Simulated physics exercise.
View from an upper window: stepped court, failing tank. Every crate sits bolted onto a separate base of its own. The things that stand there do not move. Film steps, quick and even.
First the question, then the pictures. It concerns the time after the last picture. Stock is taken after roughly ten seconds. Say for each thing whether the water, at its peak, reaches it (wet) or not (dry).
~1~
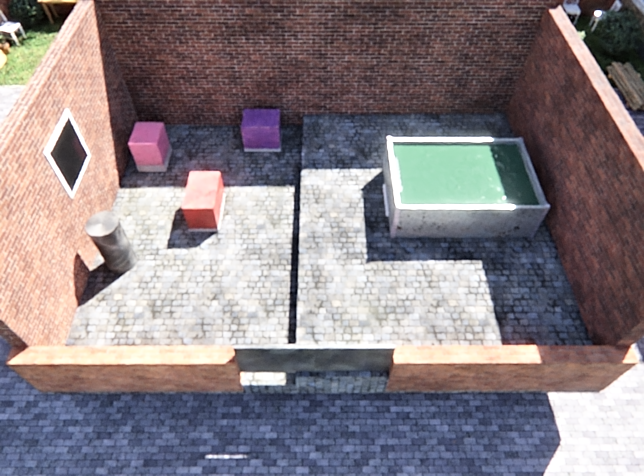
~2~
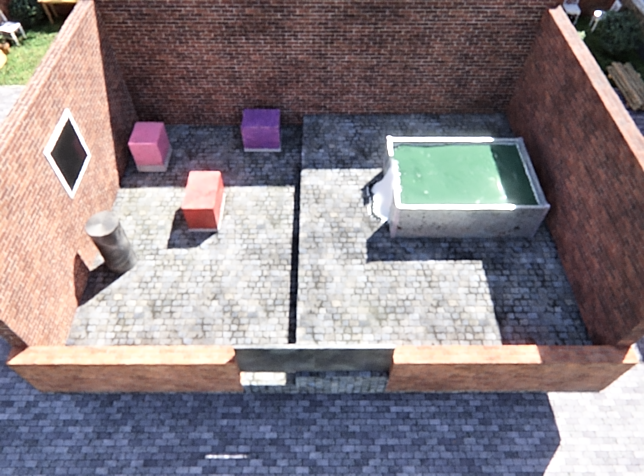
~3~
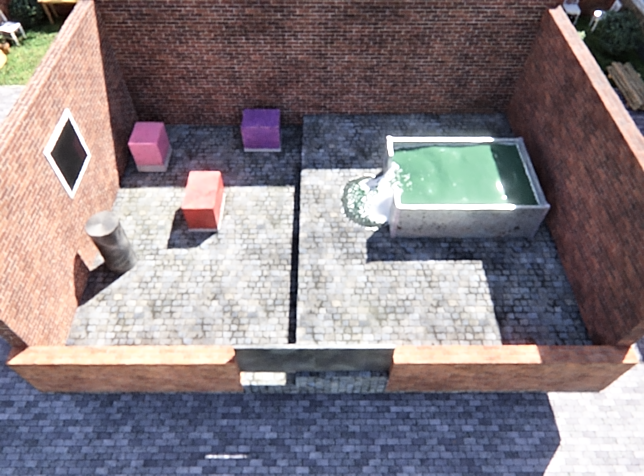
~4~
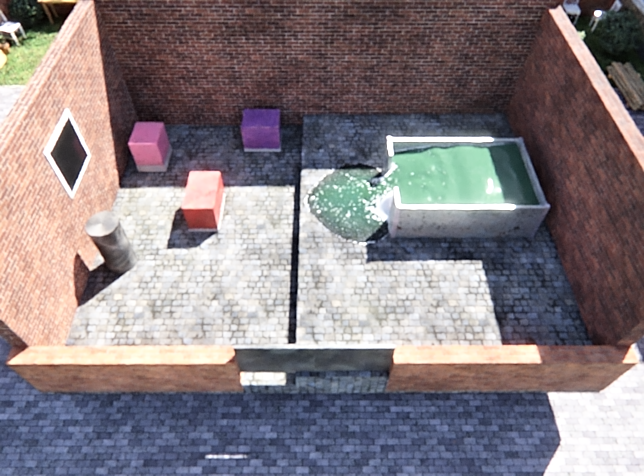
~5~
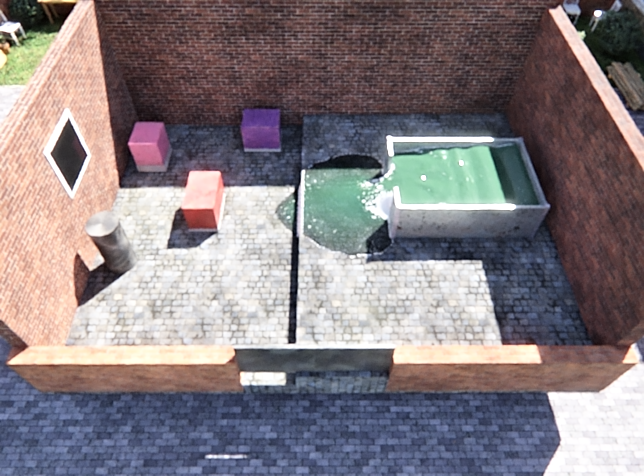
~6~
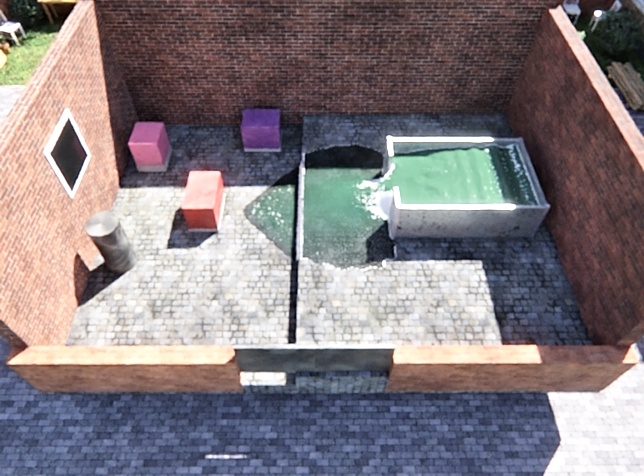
One by one: The purple crate will meet the water; the red crate will meet the water; the pink crate will meet the water.
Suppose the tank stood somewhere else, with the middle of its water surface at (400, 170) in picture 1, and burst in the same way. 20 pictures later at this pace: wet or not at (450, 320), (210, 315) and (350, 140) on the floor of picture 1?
Results in order - left untouched, swamped, left untouched.
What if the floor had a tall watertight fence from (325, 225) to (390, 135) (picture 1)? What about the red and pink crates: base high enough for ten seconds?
Red is flooded, pink is left untouched.
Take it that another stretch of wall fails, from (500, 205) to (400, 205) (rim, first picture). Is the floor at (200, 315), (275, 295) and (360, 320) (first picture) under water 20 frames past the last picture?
Taken in turn, that's reached, reached, and finally reached.
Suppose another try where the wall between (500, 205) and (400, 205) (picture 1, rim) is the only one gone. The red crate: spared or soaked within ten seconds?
One at a time, the red crate has been flooded.
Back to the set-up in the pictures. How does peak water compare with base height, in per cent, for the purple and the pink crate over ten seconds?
240 and 140 per cent, roughly.
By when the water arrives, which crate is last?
I'd say the one in pink is last.
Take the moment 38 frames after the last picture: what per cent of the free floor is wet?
By my count, 55 percent.
A moment on, water covers 30 % of the floor; the purple crate water round its plinth, the red crate water round its plinth, the pink crate not reached.
Next, water covers 50 % of the floor; the purple crate water round its plinth, the red crate water round its plinth, the pink crate water round its plinth.
Then, water covers 55 % of the floor; the purple crate water round its plinth, the red crate water round its plinth, the pink crate water round its plinth.
Later, water covers 55 % of the floor; the purple crate water round its plinth, the red crate water round its plinth, the pink crate water round its plinth.
In the end, water covers 55 % of the floor; the purple crate was topped, the red crate was topped, the pink crate was topped.
